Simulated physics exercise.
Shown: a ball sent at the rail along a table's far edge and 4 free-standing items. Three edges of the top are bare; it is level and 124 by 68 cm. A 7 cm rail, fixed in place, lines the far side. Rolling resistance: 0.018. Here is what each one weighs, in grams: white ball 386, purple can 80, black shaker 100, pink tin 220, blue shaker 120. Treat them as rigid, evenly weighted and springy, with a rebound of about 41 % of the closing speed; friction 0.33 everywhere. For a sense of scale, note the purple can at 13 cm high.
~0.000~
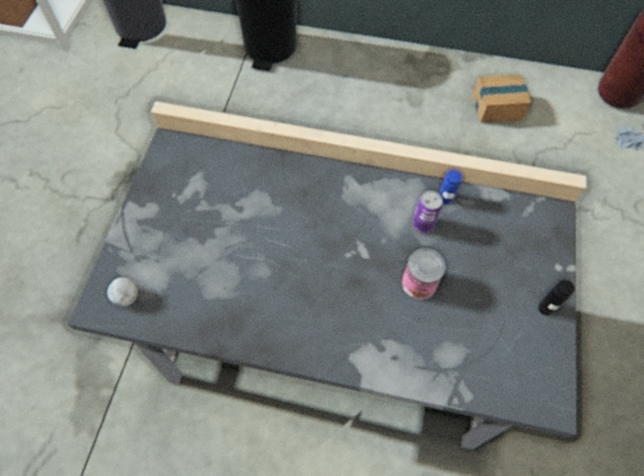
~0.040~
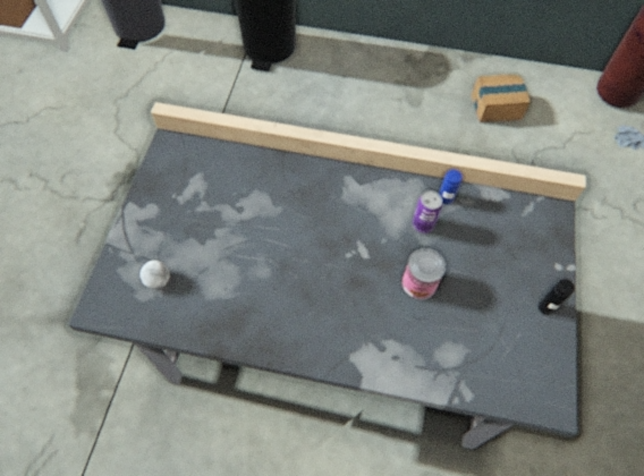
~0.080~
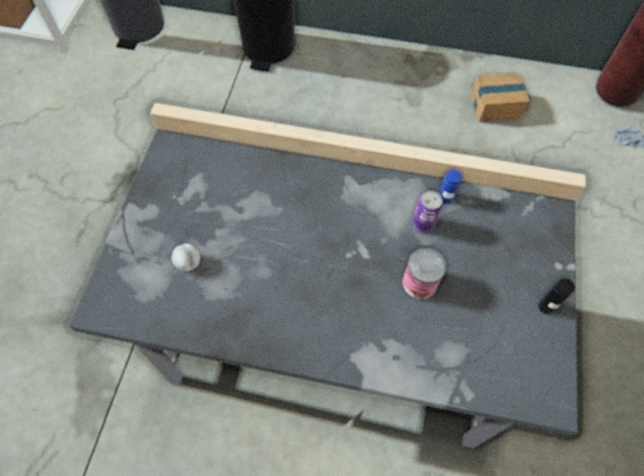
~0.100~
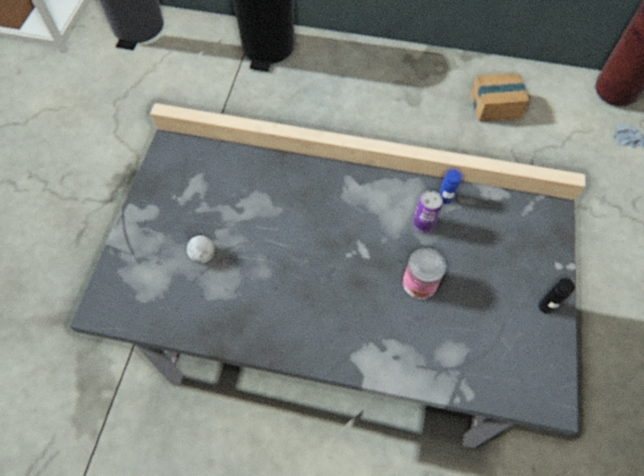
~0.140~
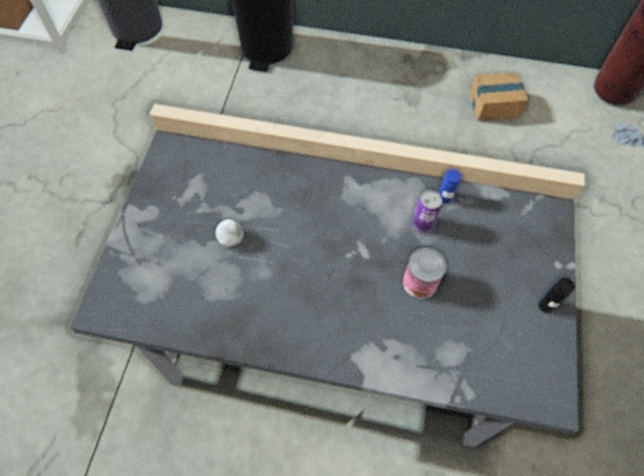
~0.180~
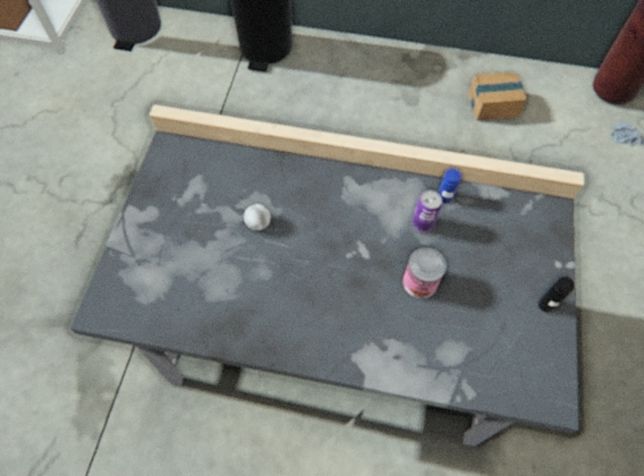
A dark gray table with a wooden rail along its far side held two cans, a blue bottle and a small black item, all still, while a white ball rolled from the near left toward the rail.
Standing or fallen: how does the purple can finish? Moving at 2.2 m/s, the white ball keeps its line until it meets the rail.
Fallen.
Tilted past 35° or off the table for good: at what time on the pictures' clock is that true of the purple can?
0.7 s, roughly.
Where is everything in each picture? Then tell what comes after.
The first frame shows white ball (123, 292); purple can (427, 213).
The second frame shows white ball (155, 274); blue shaker (450, 187).
The third frame shows white ball (186, 258); pink tin (423, 275).
The fourth frame shows white ball (201, 249); black shaker (556, 297).
The fifth frame shows white ball (230, 233); blue shaker (450, 187).
The sixth frame shows white ball (257, 217); purple can (427, 213).
By 0.58 s, white ball near (445, 207); purple can tilted 9° near (439, 228).
By 0.98 s, white ball near (593, 257); purple can on its side near (459, 289).
When it is over (1.5 s), lying over on the table, purple can; the other 3 within 4 cm of the start. End places, in pixels of the last picture, purple can near (459, 289).
